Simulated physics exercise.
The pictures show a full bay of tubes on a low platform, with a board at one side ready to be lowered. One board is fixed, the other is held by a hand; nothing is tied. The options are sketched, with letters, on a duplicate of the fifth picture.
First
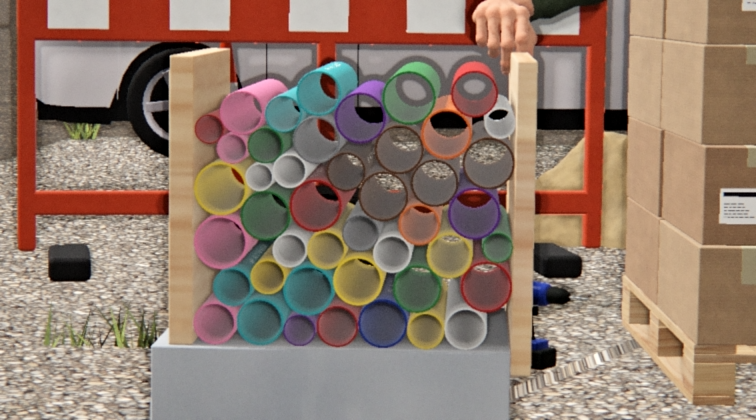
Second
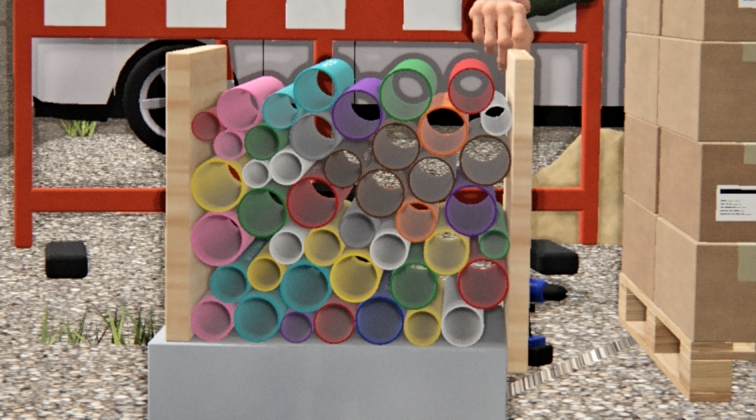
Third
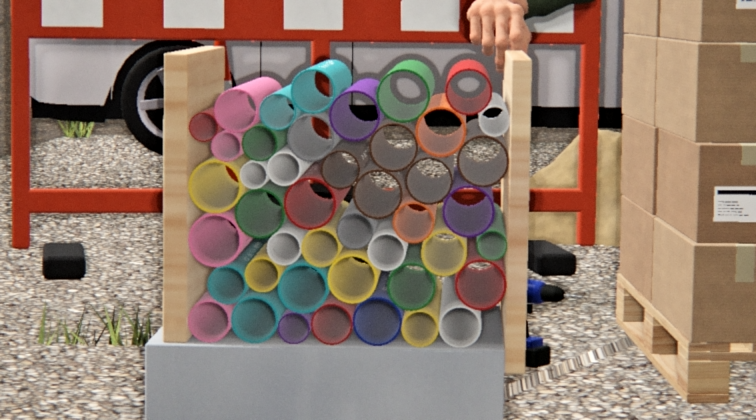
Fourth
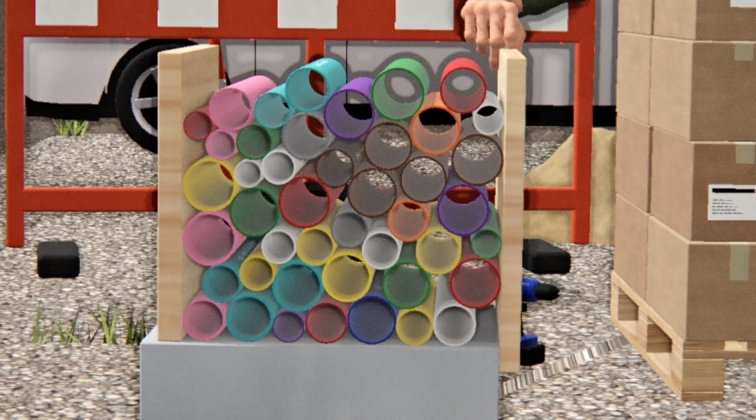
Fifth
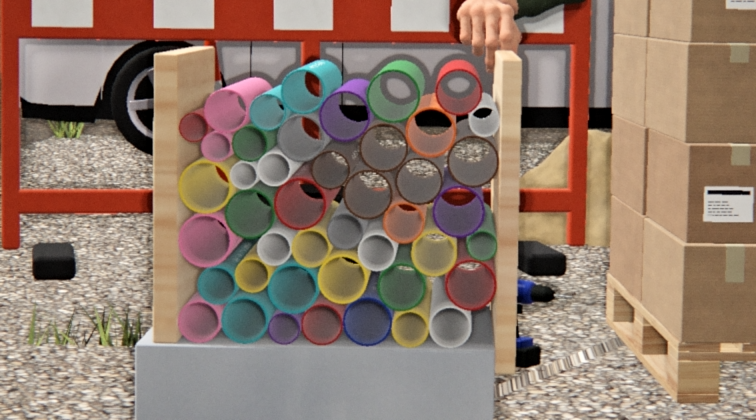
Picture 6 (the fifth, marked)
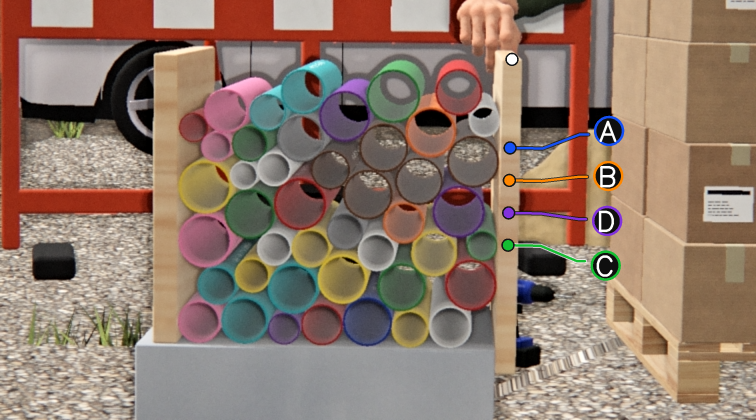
On gravelly ground outdoors, seen from the front at close range, a grey platform stands before a red-and-white barrier and a dark vehicle wheel, with stacked brown boxes on a wooden pallet at right. Pink, yellow, green, turquoise, red, purple, orange, brown and white tubes fill the space between two upright wooden boards, a hand resting at the right board's top. The view shifts very slightly, carrying everything a little leftward, while the tubes stay packed together with barely any visible movement.
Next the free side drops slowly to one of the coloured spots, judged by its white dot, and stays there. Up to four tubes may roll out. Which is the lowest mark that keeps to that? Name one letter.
Stop at B.
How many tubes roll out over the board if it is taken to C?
At C the number is five.
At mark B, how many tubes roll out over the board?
At B the number is two.
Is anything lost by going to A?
Yes, at A.
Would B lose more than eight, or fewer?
At B, fewer than eight.
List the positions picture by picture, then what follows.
In the first picture, a yellow tube (358, 280); a green tube (498, 247); an orange tube (420, 225).
In the second picture, an orange tube (416, 222); a brown tube (486, 160).
In the third picture, a brown tube (393, 147); a purple tube (355, 116).
In the fourth picture, a turquoise tube (272, 111); side board (508, 196).
In the fifth picture, a yellow tube (410, 329); a yellow tube (343, 279).
On the marked copy, A at (511, 148); B at (510, 181); C at (508, 245); D at (509, 213); the white dot at (512, 60).
Following B. Soon after the start, top of the board (500, 117).
Later, top of the board (499, 180).
In the end, top of the board (499, 180), two out over the board.
As for the rest, A two out over the board; C five out over the board; D five out over the board.
